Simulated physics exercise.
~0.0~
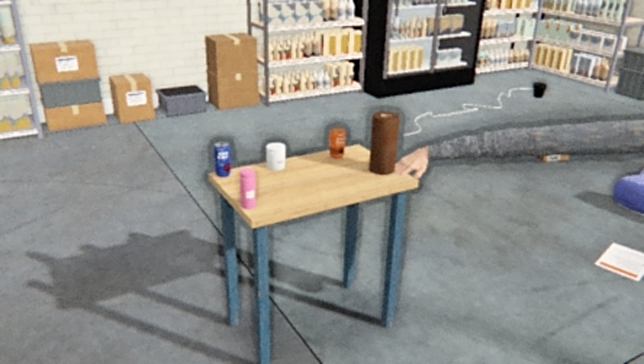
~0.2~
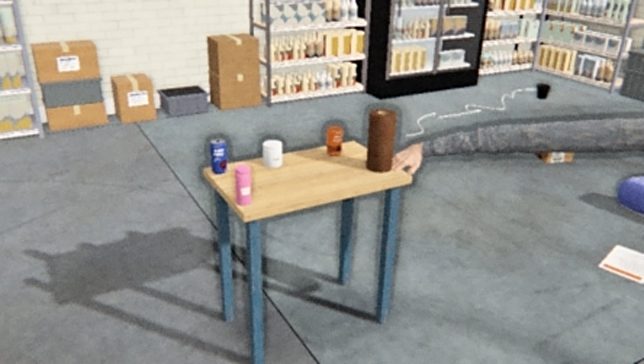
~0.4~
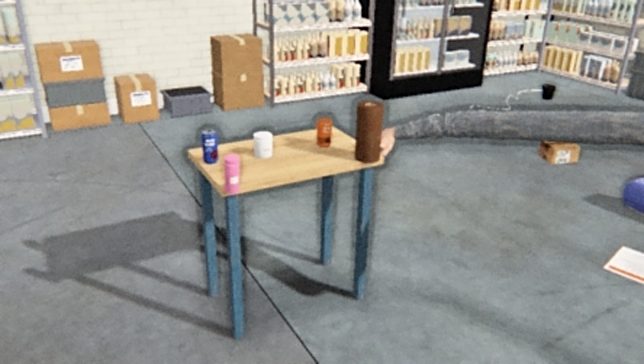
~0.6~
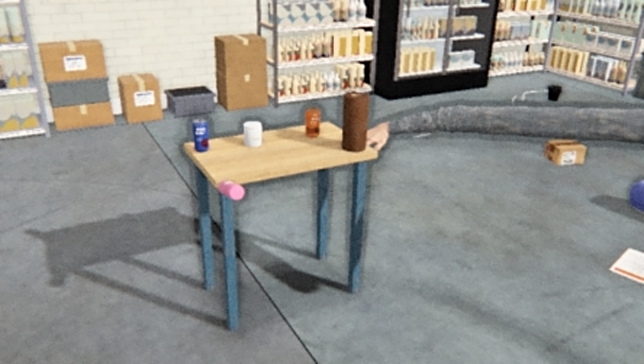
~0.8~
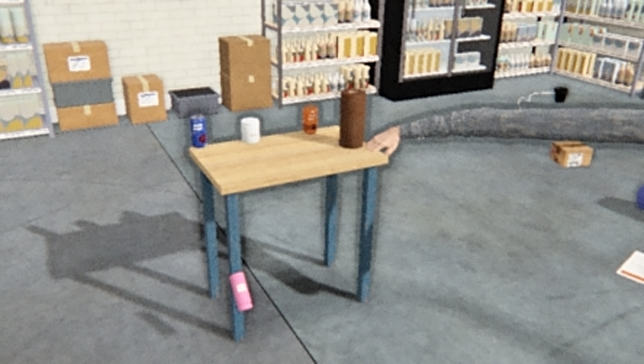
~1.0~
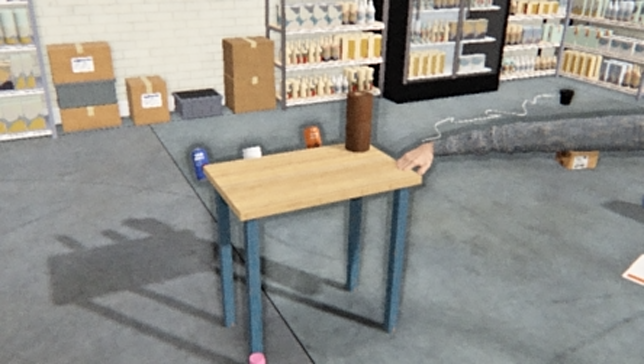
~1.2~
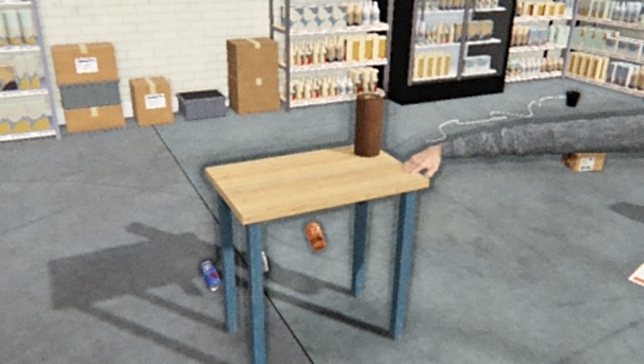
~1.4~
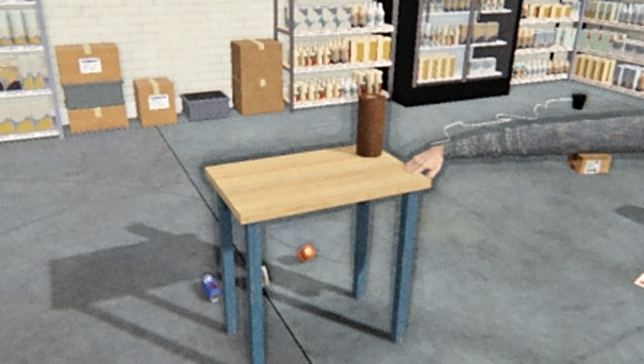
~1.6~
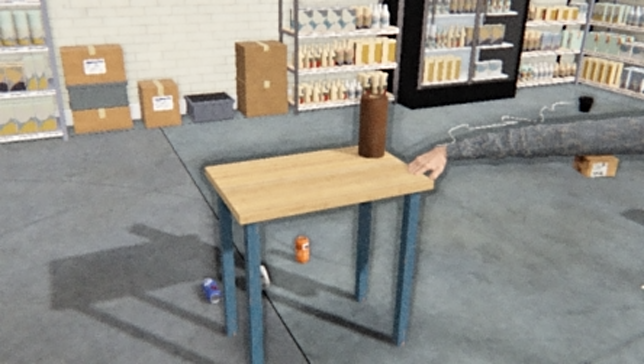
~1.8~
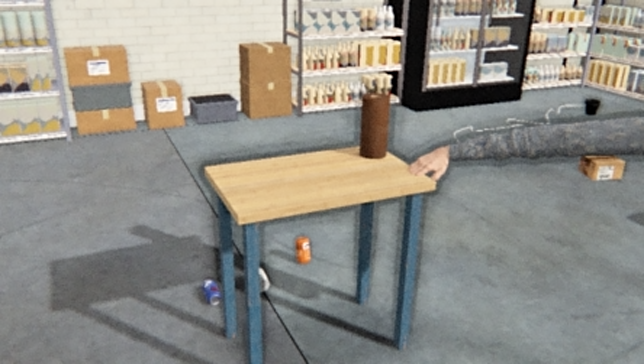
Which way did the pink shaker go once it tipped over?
The pink shaker went down, falling off the near edge of the table toward the floor.
